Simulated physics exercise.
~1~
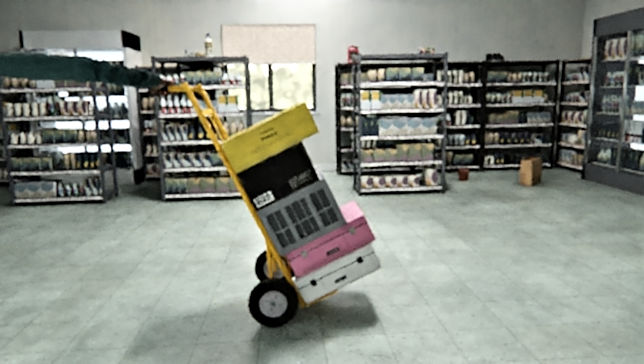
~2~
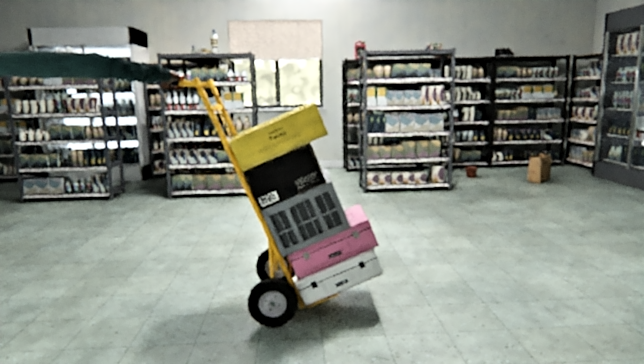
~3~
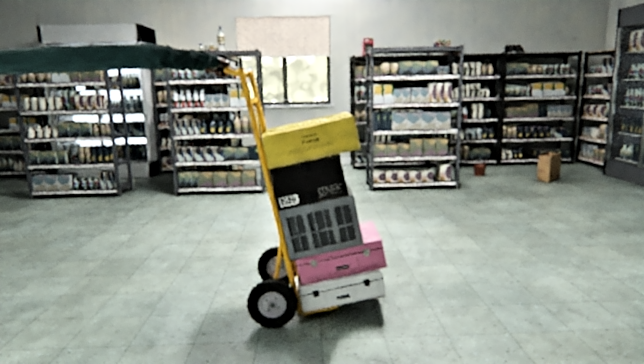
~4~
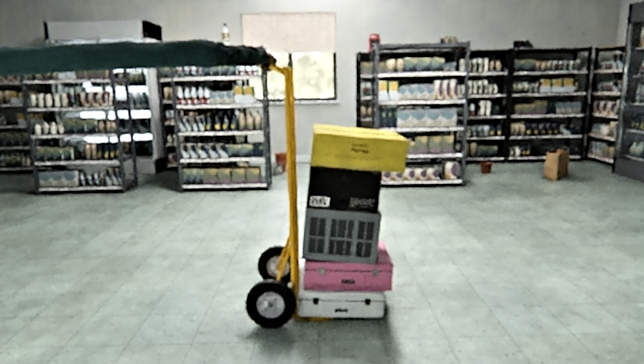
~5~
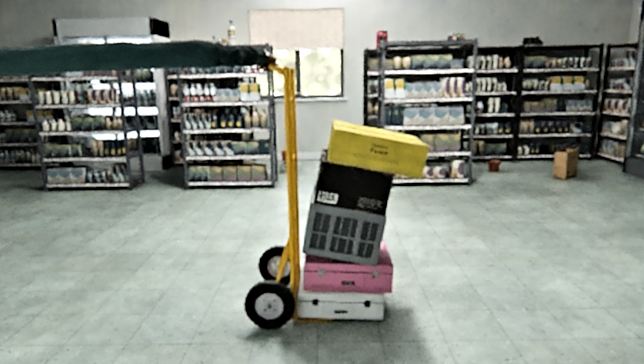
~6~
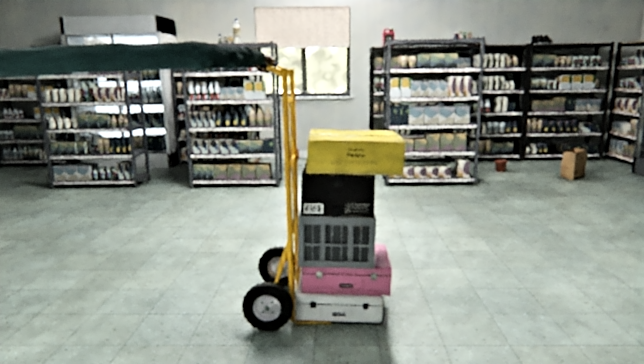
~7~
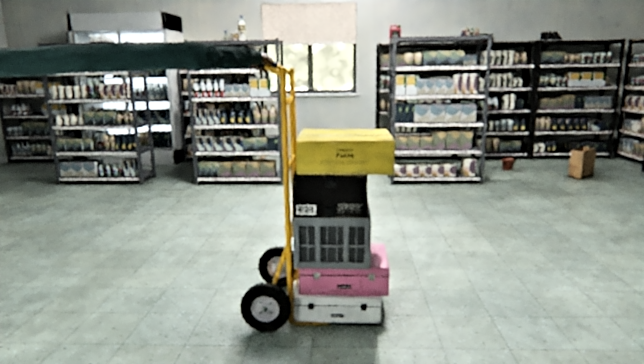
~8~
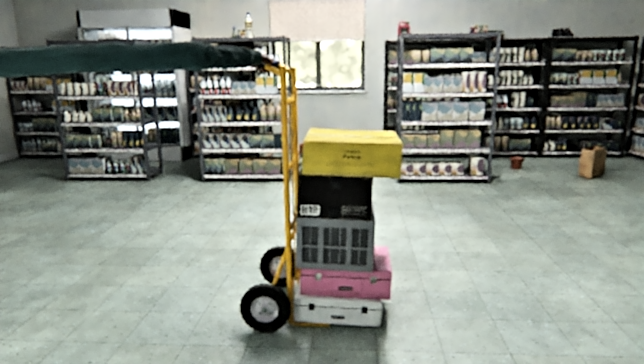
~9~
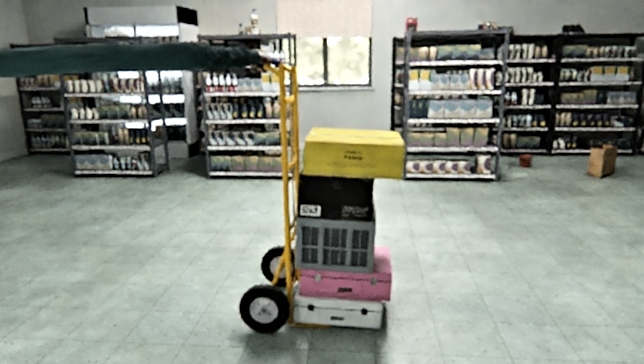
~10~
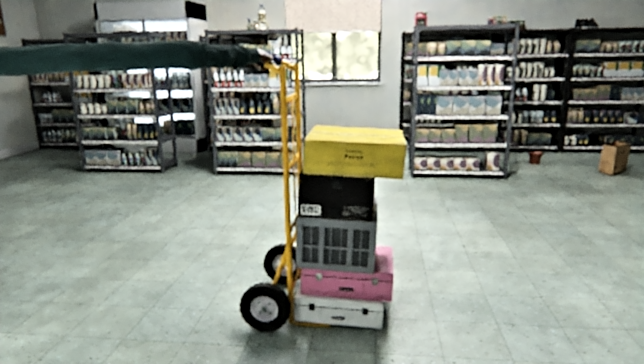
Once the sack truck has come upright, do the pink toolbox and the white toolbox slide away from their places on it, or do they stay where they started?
Both the pink toolbox and the white toolbox stay in their places at the bottom of the stack.
